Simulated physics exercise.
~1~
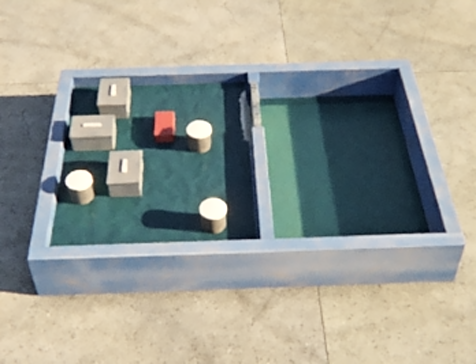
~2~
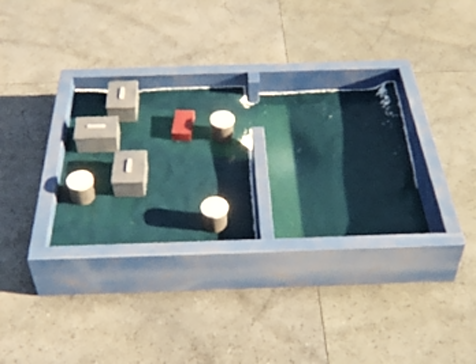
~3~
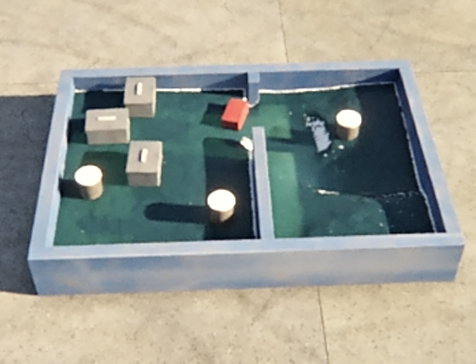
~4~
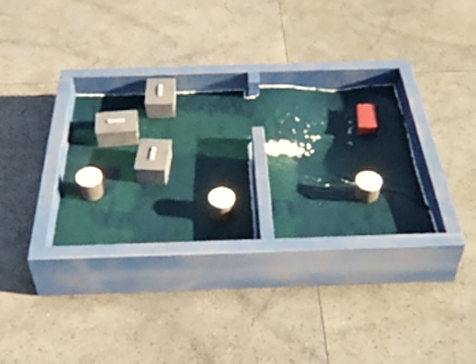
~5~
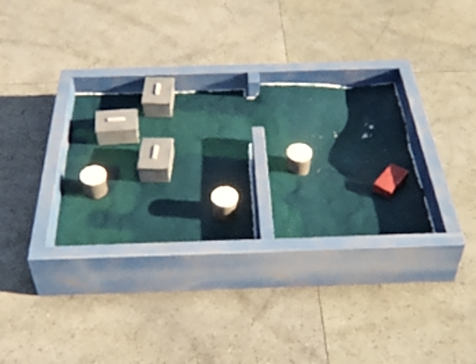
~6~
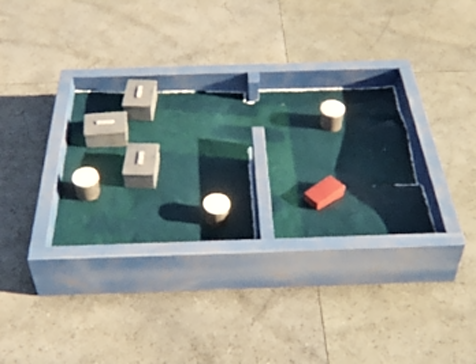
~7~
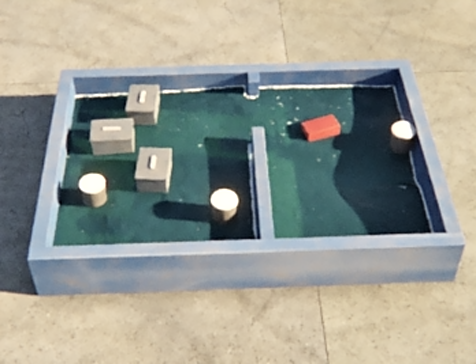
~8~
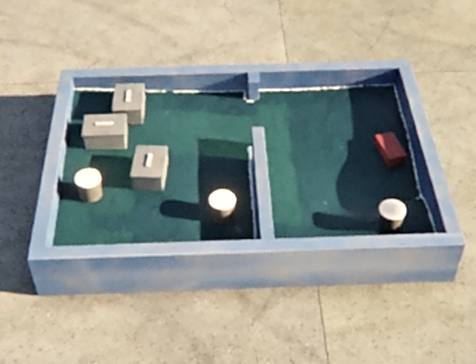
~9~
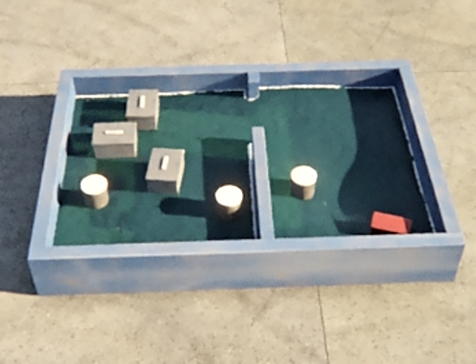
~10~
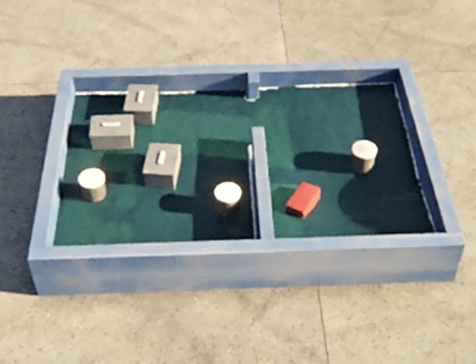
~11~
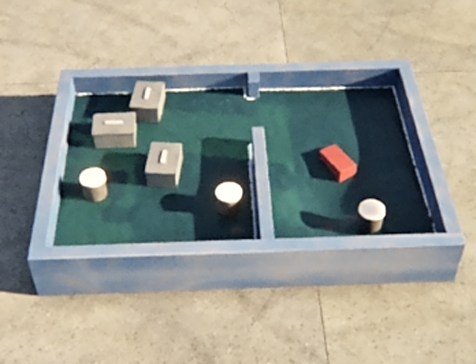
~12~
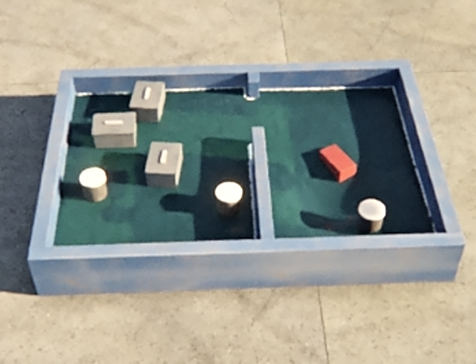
Red block and a pale round pail drifting through a divider gap in a water tank, then circling and floating on the right.
